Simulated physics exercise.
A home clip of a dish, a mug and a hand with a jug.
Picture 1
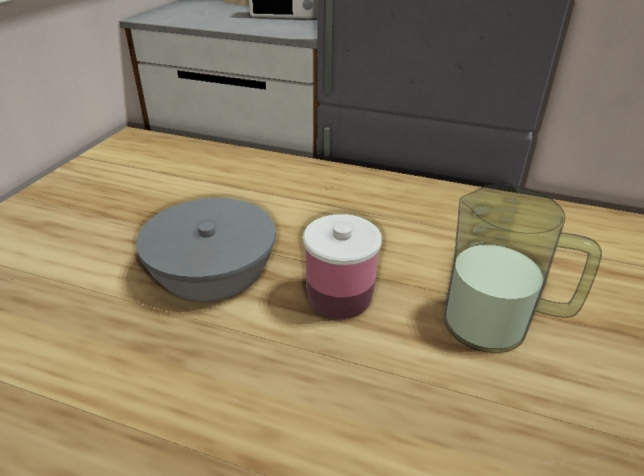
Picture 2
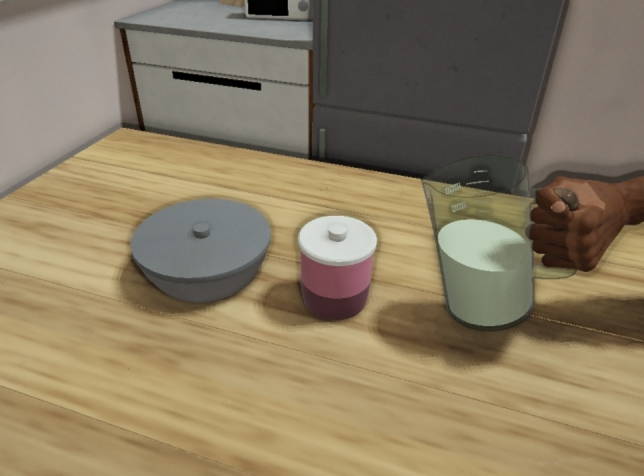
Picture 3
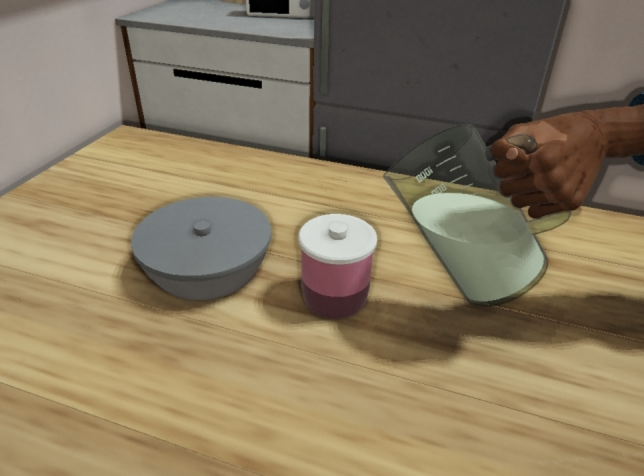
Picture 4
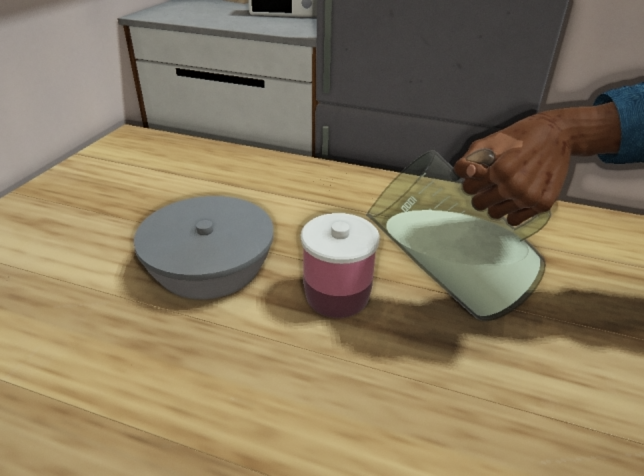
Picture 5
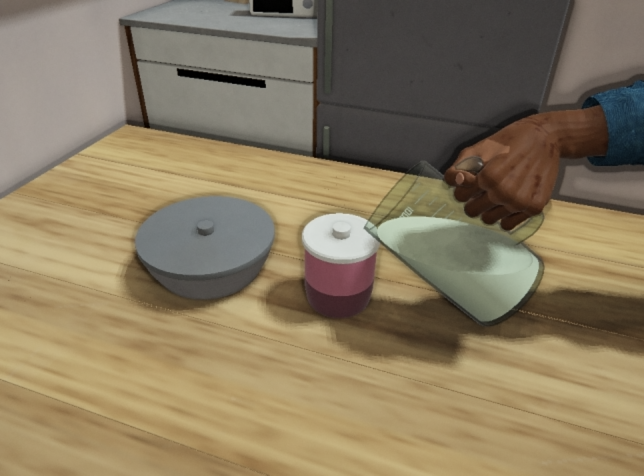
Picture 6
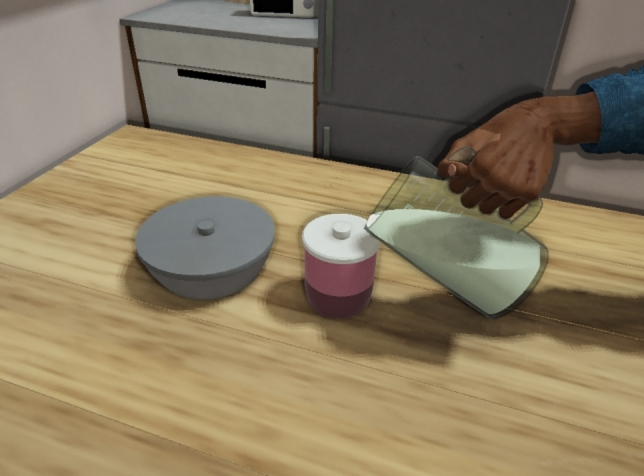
A hand grips a clear jug of pale green liquid on a wooden table, lifts it and tilts it leftward beside a lidded pink mug, with a lidded grey dish farther left; no liquid leaves the jug.
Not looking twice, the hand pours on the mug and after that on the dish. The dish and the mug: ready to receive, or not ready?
Dish - not ready; mug - not ready.
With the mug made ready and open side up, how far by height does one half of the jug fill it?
I'd say around 65 per cent, give or take.
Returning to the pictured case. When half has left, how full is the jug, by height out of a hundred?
About 25 %.
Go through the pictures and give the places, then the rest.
In the first frame, nothing is moving yet; jug (499, 268) about half full; mug (341, 273) with its lid on; dish (211, 255) with its lid on.
In the second frame, the jug is picked up; jug about half full, surface at (483, 245); mug (336, 274) with its lid on.
The third frame shows tilting; jug (467, 214) tipped 35° with all of its load; dish (206, 254) with its lid on.
The fourth frame shows no stream yet; jug (453, 234) tipped 50° with all of its load; mug (338, 272) with its lid on.
The fifth frame shows still nothing leaves it; jug (450, 242) tipped 55° with all of its load; dish (209, 254) with its lid on.
The sixth frame shows on the point of pouring; jug (451, 236) tipped 60° with all of its load; mug (340, 272) with its lid on; dish (210, 254) with its lid on.
Next, it hits the lid of the mug and runs off.
After that, it hits the lid of the dish and runs off.
Finally, the mug is empty, in a puddle; the dish is empty, in a puddle.
